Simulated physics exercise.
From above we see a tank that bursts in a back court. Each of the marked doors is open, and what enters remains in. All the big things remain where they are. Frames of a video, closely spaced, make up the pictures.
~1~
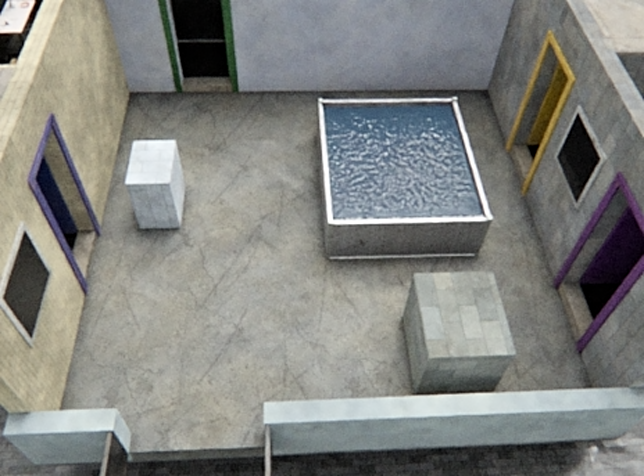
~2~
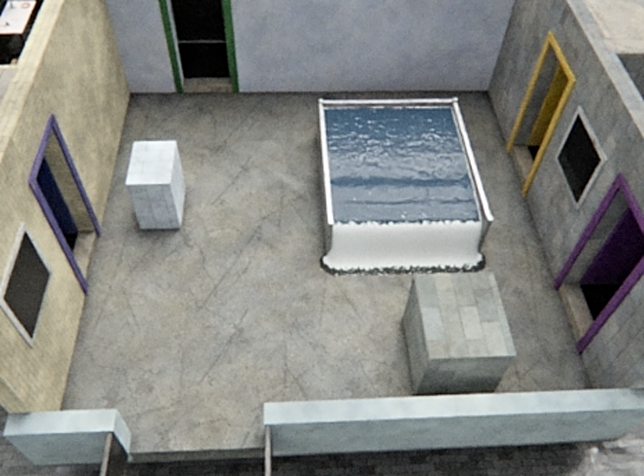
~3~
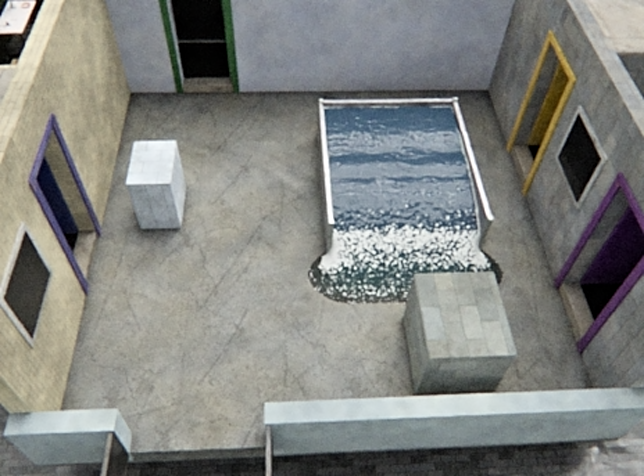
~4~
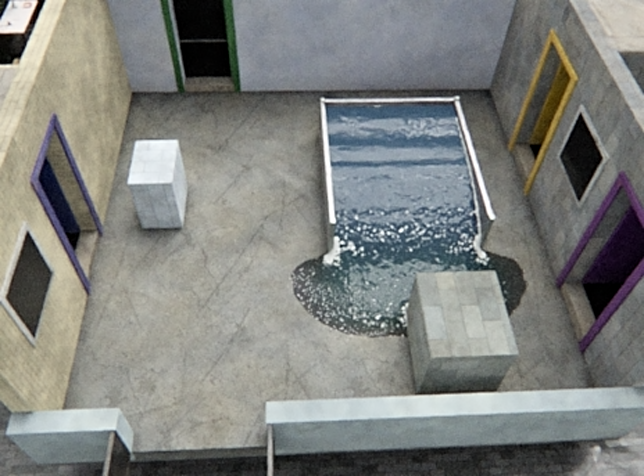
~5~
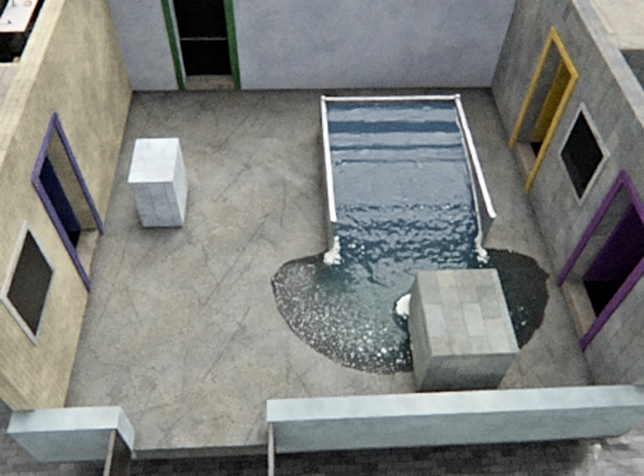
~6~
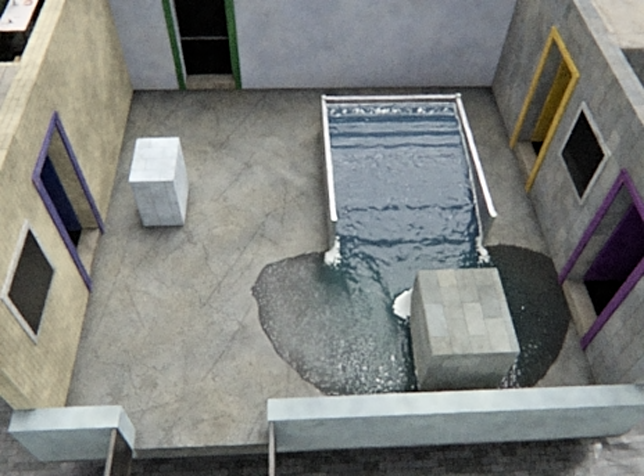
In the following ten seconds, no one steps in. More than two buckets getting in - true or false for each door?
Blue door: False; purple door: True; green door: False; yellow door: False.
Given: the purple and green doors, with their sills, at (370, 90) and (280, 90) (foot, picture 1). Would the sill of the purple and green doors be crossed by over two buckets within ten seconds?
As I see it, the purple door does not reach it and the green door does not reach it.
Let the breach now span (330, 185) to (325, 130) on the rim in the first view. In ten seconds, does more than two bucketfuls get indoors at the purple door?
Result - purple door: Within bounds.
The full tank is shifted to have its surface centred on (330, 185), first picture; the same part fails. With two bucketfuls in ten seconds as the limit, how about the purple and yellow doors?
As I see it, the purple door stays short of it and the yellow door stays short of it.
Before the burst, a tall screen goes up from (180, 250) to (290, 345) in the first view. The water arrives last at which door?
The one you want is the one in green.
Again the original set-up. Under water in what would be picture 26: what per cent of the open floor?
That should be about 50 %.
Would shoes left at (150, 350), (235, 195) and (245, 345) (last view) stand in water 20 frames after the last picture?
In that order the points end up soaked, high and dry and soaked.
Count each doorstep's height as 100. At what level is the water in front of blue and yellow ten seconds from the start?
Near 50 per cent and 40 per cent, respectively.
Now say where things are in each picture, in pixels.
The first picture shows still water in the water tank at (397, 159).
In the second picture, the front is at (323, 260), out from the gap at (405, 245).
In the third picture, the front is at (317, 280), out from the gap at (405, 245).
In the fourth picture, water pours out at (406, 245) and has run to (302, 294).
In the fifth picture, water pours out at (407, 244) and has run to (314, 342).
In the sixth picture, the front is at a hidden place, out from the gap at (408, 243).
A moment on, water covers 30 % of the floor; the blue door not reached, the purple door under two buckets in, the green door not reached, the yellow door not reached.
Next, water covers 35 % of the floor; the blue door not reached, the purple door over two buckets in, the green door not reached, the yellow door not reached.
Then, water covers 50 % of the floor; the blue door wet at the sill, nothing in, the purple door far over two buckets in, the green door not reached, the yellow door wet at the sill, nothing in.
Later, water covers 75 % of the floor; the blue door wet at the sill, nothing in, the purple door far over two buckets in, the green door wet at the sill, nothing in, the yellow door wet at the sill, nothing in.
In the end, water covers 95 % of the floor; the blue door wet at the sill, nothing in, the purple door far over two buckets in, the green door wet at the sill, nothing in, the yellow door wet at the sill, nothing in.
